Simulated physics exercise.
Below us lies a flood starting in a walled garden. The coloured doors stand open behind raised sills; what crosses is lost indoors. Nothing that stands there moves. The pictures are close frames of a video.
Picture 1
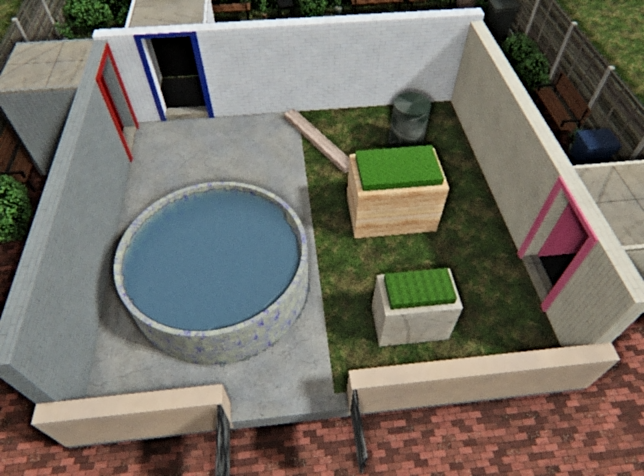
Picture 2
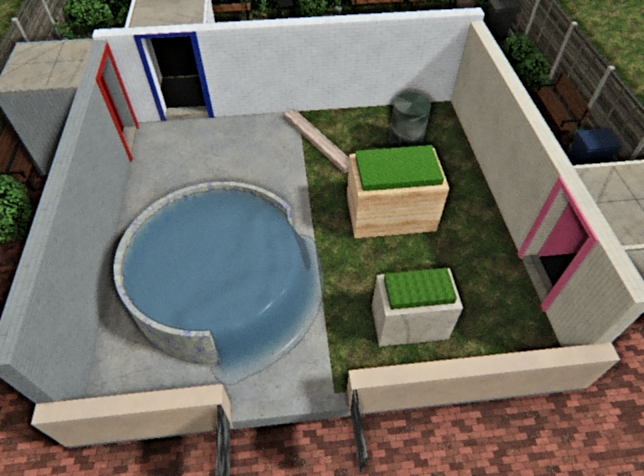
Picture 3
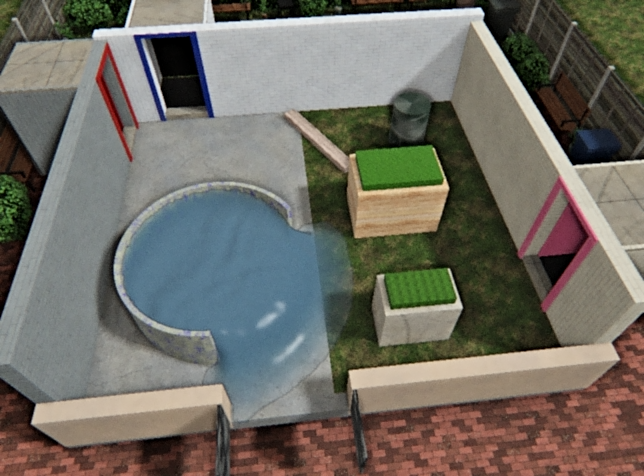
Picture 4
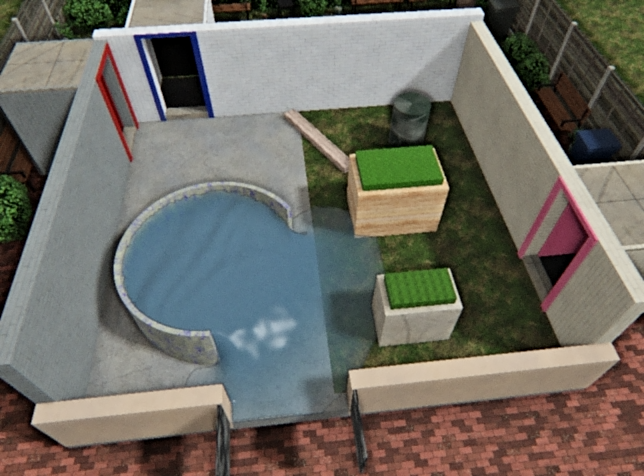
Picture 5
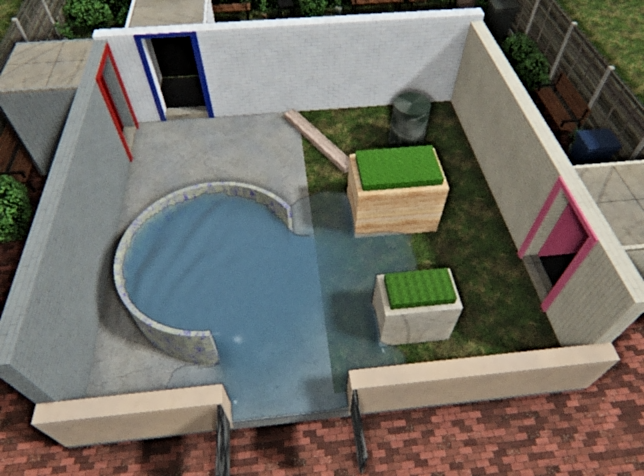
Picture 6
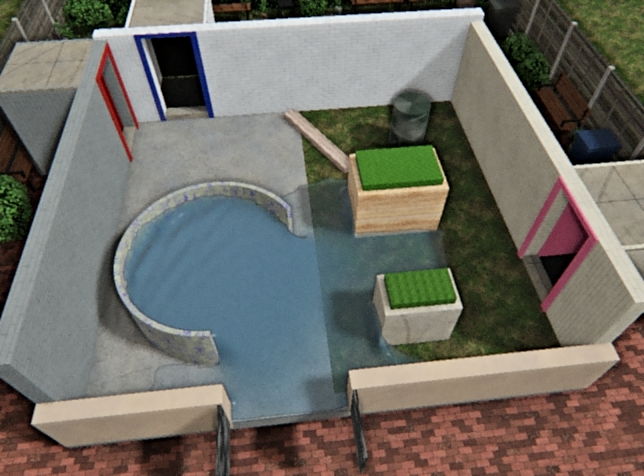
A round pool in a walled garden opens and water spreads right across the grass.
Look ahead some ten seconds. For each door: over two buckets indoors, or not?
One by one: The pink door lets in a lot; the red door admits no more than that; the blue door admits no more than that.
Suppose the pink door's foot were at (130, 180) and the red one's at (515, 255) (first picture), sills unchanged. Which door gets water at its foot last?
That is the one in pink.
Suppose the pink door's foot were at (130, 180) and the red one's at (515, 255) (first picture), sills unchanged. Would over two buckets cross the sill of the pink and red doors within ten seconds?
One by one: Pink lets less in, red lets more in.
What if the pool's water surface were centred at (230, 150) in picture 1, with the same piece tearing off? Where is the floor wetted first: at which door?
I say the pink one.
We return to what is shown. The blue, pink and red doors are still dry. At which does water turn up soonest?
First comes the pink-painted one.
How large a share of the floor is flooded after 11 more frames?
Close to 50 %.
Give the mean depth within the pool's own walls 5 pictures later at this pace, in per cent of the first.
About 50 per cent.
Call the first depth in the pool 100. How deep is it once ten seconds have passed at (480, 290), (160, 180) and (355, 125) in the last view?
About 8, 4 and 14 per cent.
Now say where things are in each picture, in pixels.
The first picture shows the round pool at (213, 253) is whole and still.
In the second picture, water pours out at (295, 303) and has run to a hidden place.
In the third picture, water pours out at (295, 305) and has run to (323, 226).
In the fourth picture, water pours out at (296, 306) and has run to (349, 216).
In the fifth picture, the front is at (345, 196), out from the gap at (296, 307).
In the sixth picture, water pours out at (296, 307) and has run to (346, 182).
A moment on, water covers 40 % of the floor; the pink door wet at the sill, nothing in, the red door not reached, the blue door not reached.
Next, water covers 50 % of the floor; the pink door over two buckets in, the red door not reached, the blue door not reached.
Then, water covers 65 % of the floor; the pink door far over two buckets in, the red door not reached, the blue door not reached.
Later, water covers 85 % of the floor; the pink door far over two buckets in, the red door wet at the sill, nothing in, the blue door wet at the sill, nothing in.
In the end, water covers 95 % of the floor; the pink door far over two buckets in, the red door wet at the sill, nothing in, the blue door wet at the sill, nothing in.
